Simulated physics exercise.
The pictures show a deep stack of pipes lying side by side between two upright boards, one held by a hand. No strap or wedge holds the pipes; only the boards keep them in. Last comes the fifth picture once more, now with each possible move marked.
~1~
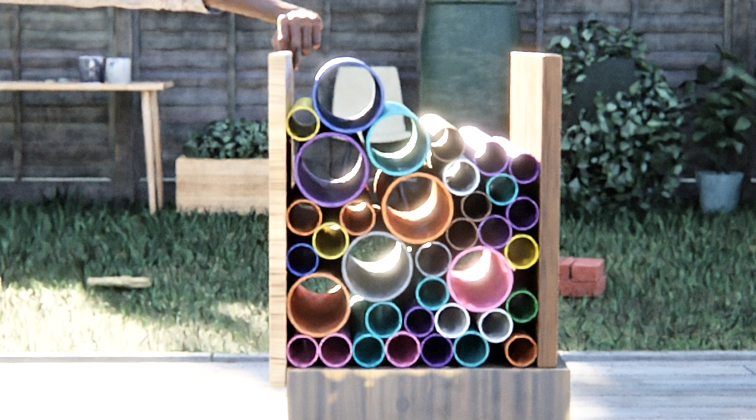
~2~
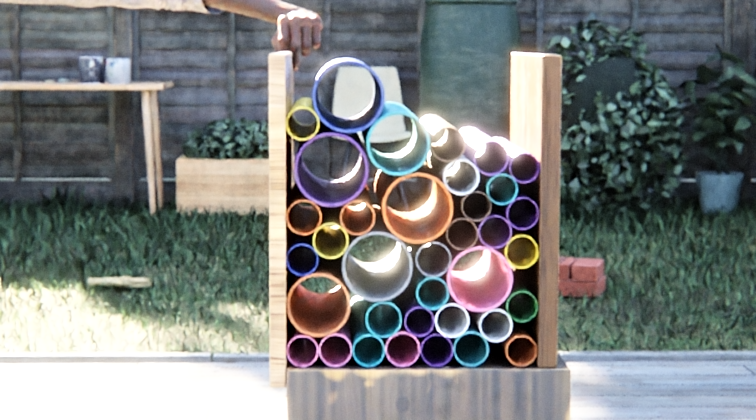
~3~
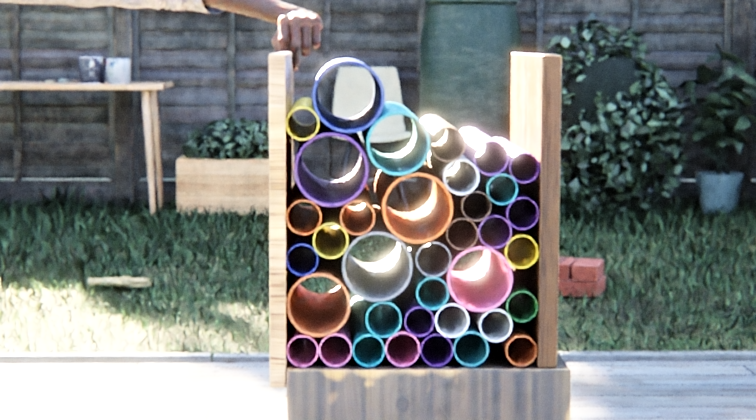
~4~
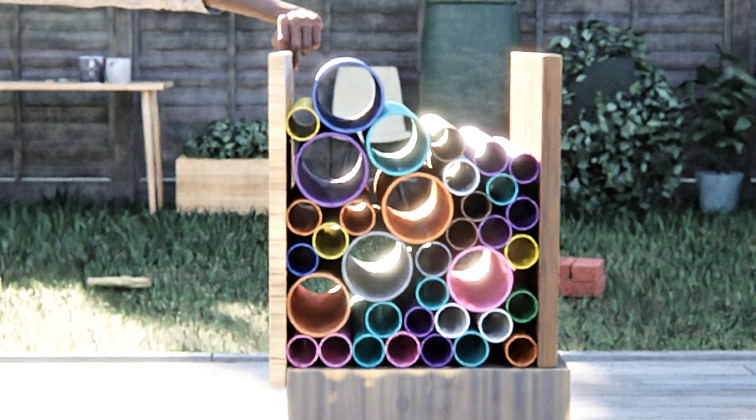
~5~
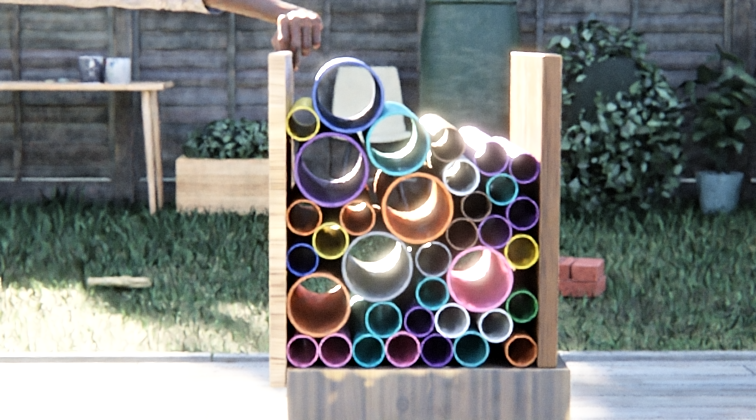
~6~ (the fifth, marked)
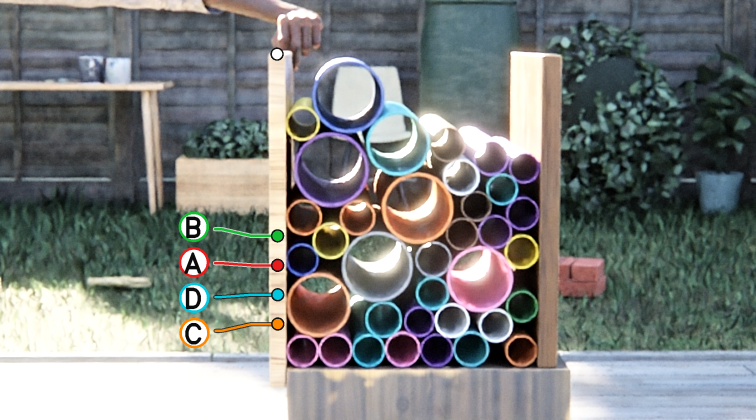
A hand rests on the left board beside a stack of colourful pipes, and nothing moves.
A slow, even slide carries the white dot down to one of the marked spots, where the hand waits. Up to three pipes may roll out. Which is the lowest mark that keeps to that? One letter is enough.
Down to B.
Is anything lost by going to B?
Yes.
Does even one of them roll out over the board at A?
Yes.
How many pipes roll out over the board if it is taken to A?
It comes to five.
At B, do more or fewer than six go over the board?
It loses fewer than six.
On the copy, A at (278, 265); B at (277, 236); C at (278, 324); D at (278, 295); the white dot at (277, 54).
On B. First, top of the board (286, 132).
Then, top of the board (286, 217).
Finally, top of the board (286, 235), one out over the board.
By contrast, A more than three out over the board; C more than three out over the board; D more than three out over the board.
